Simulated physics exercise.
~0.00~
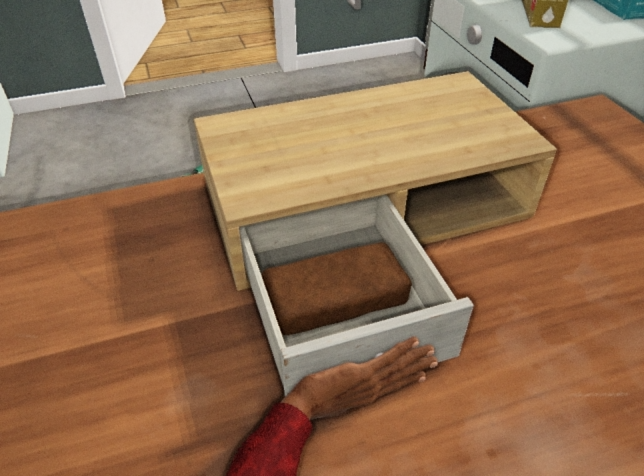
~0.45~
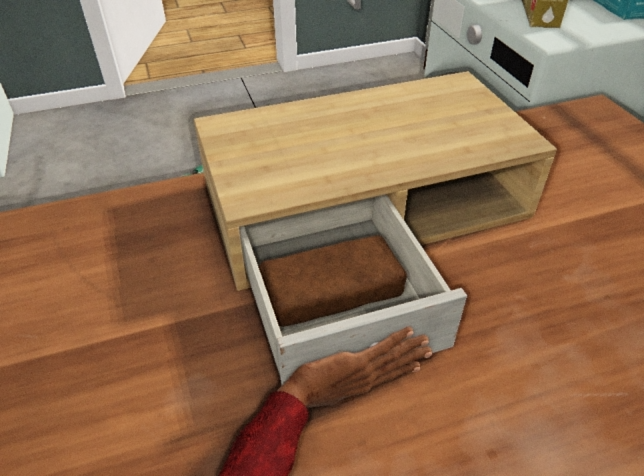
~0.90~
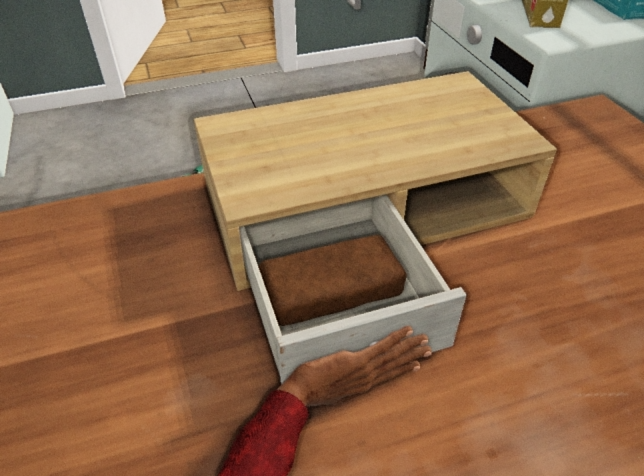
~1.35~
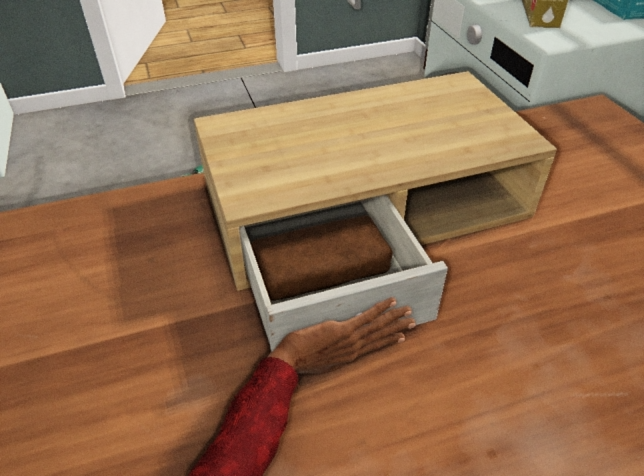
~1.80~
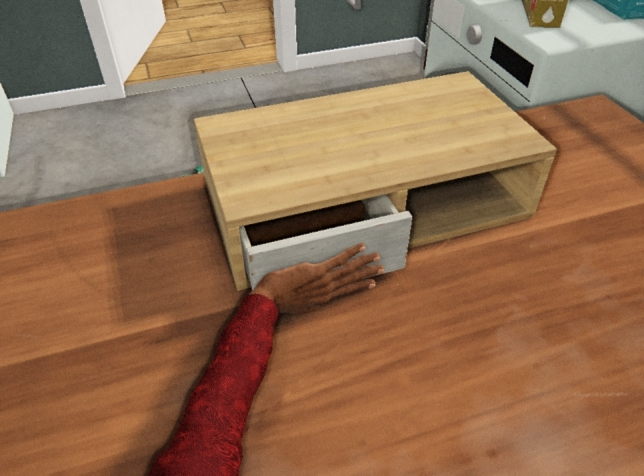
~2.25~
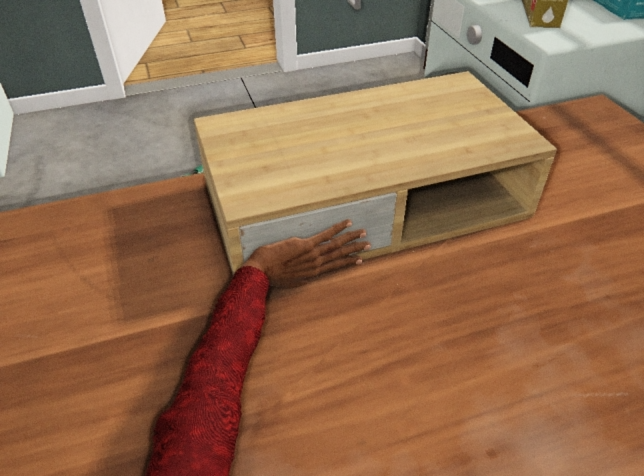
A pale grey drawer holding a brown, brick-shaped loaf stands open at the left side of a low wooden chest on a reddish-brown tabletop. A hand in a red sleeve rests against its front and nudges it slightly inward, then pauses. The push resumes, and the drawer slides back toward the upper left, carrying the loaf with it. Soon only a dark strip of the loaf shows beneath the chest's top. The hand keeps pressing until the loaf is hidden and the drawer sits flush, shut beside the empty open compartment.
